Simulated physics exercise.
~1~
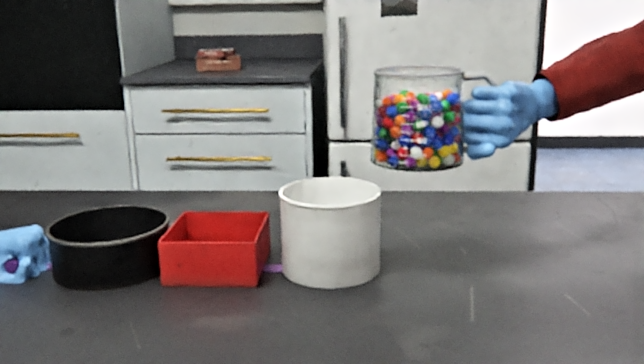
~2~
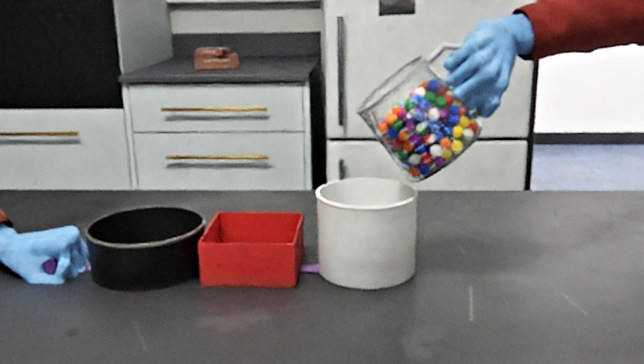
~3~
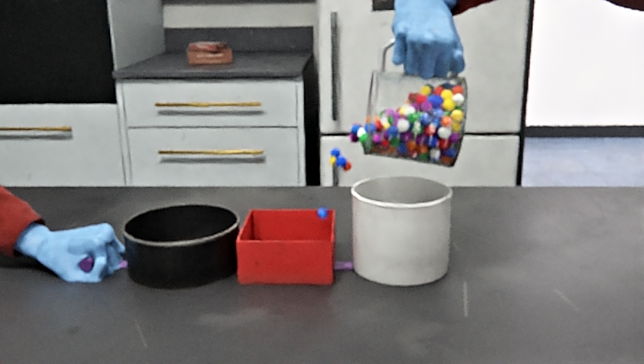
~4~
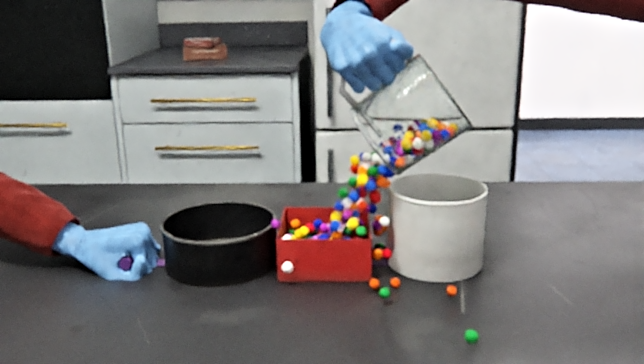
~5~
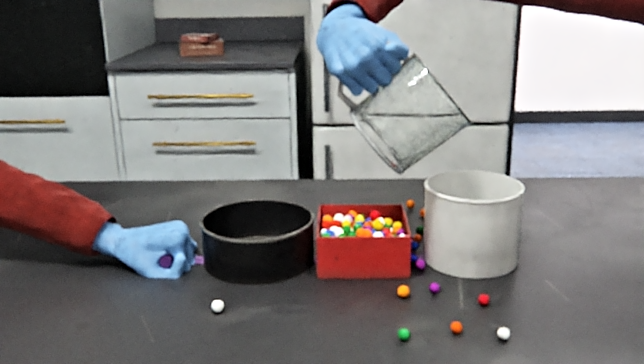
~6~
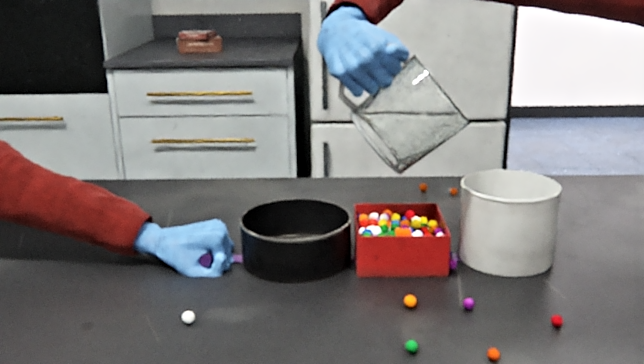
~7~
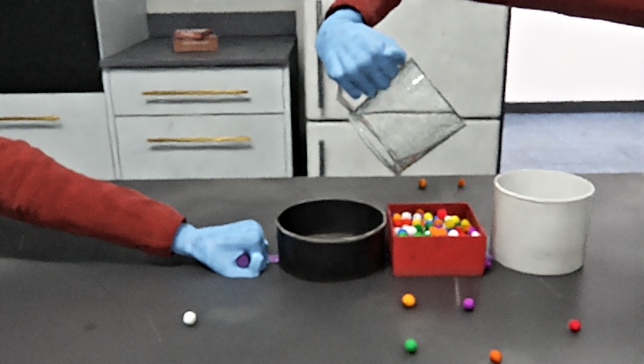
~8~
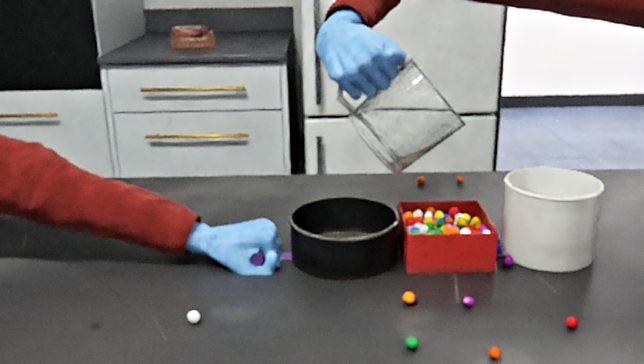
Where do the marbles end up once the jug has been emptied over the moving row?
Nearly all of them end up in the red tin, with only a few scattered outside on the table. The black pot and the white pot get practically none.
